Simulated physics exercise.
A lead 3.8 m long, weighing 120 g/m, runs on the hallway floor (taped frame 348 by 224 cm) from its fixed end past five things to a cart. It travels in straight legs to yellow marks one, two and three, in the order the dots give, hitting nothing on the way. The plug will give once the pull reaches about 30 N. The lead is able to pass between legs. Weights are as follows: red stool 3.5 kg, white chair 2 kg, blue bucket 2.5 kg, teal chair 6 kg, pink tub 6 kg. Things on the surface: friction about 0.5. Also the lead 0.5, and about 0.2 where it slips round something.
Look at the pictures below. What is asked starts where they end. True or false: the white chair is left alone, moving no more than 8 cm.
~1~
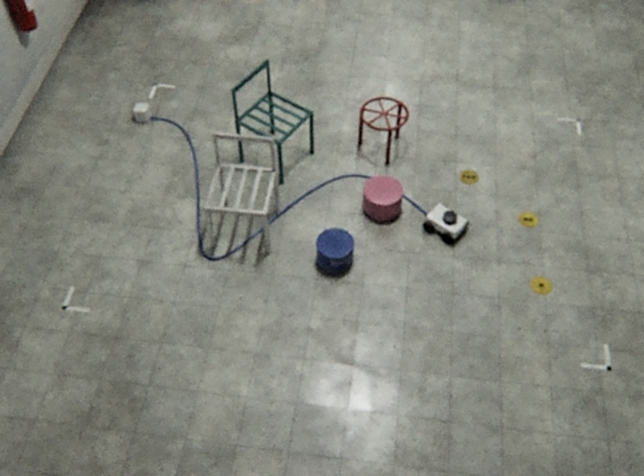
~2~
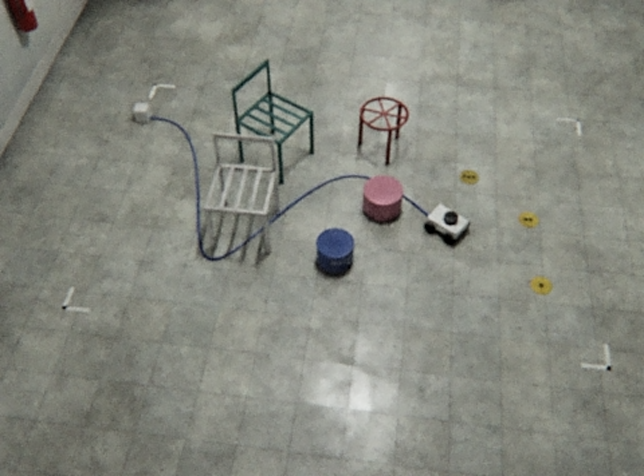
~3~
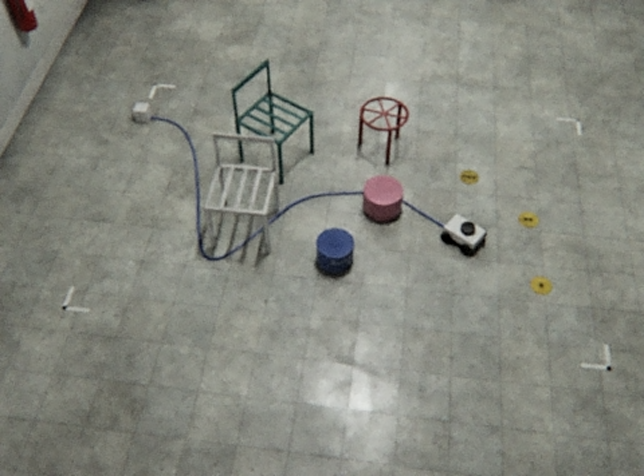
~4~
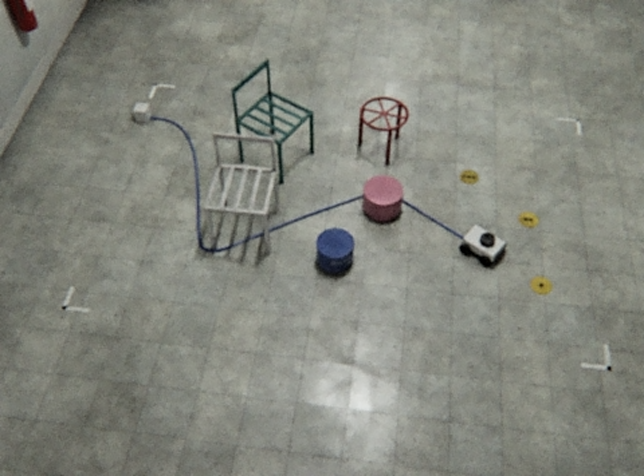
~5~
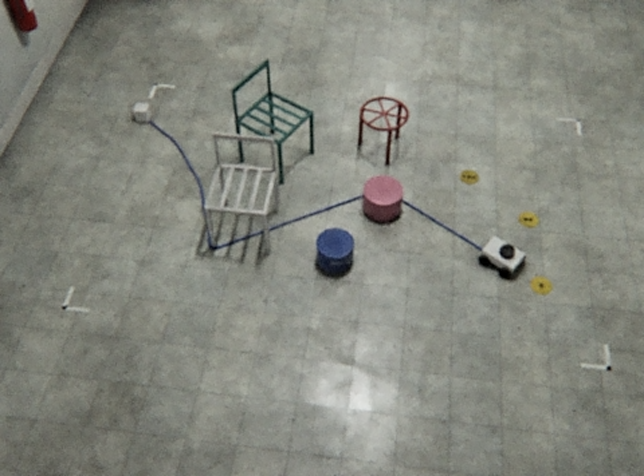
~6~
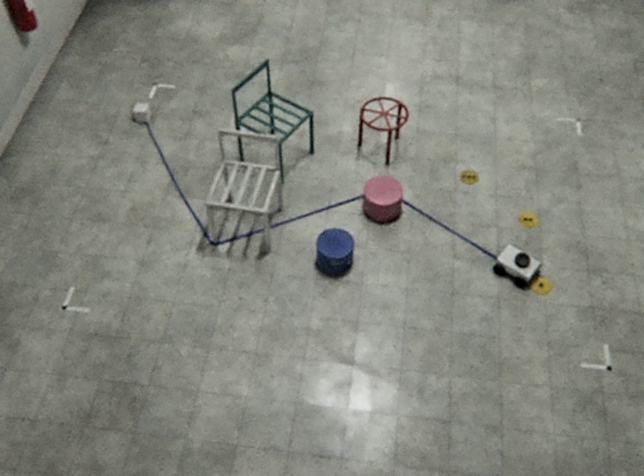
False; the white chair is displaced.
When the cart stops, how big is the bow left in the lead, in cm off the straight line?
Looks like close to 90 cm at the widest point.
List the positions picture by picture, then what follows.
The first frame shows white chair (241, 188); marks (541, 286) (528, 220) (469, 177); lead runs through (311, 191); cart (439, 224).
The second frame shows cart (440, 224).
In the third frame, lead runs through (412, 207); cart (457, 234).
In the fourth frame, lead runs through (430, 217); cart (476, 245).
In the fifth frame, lead runs through (172, 140) (447, 228); cart (495, 257).
In the sixth frame, lead runs through (158, 147) (461, 236); cart (509, 265).
Next, cart at (538, 266), lead slack at the fixed end; white chair 16 cm off its start.
Then, cart at (530, 225), lead slack at the fixed end; white chair 16 cm off its start.
After that, cart at (497, 196), lead slack at the fixed end; white chair 16 cm off its start at (254, 172).
Later, cart at (469, 177), lead slack at the fixed end; white chair 16 cm off its start.
At the end, cart at (469, 177), lead slack at the fixed end; white chair 16 cm off its start at (254, 172).
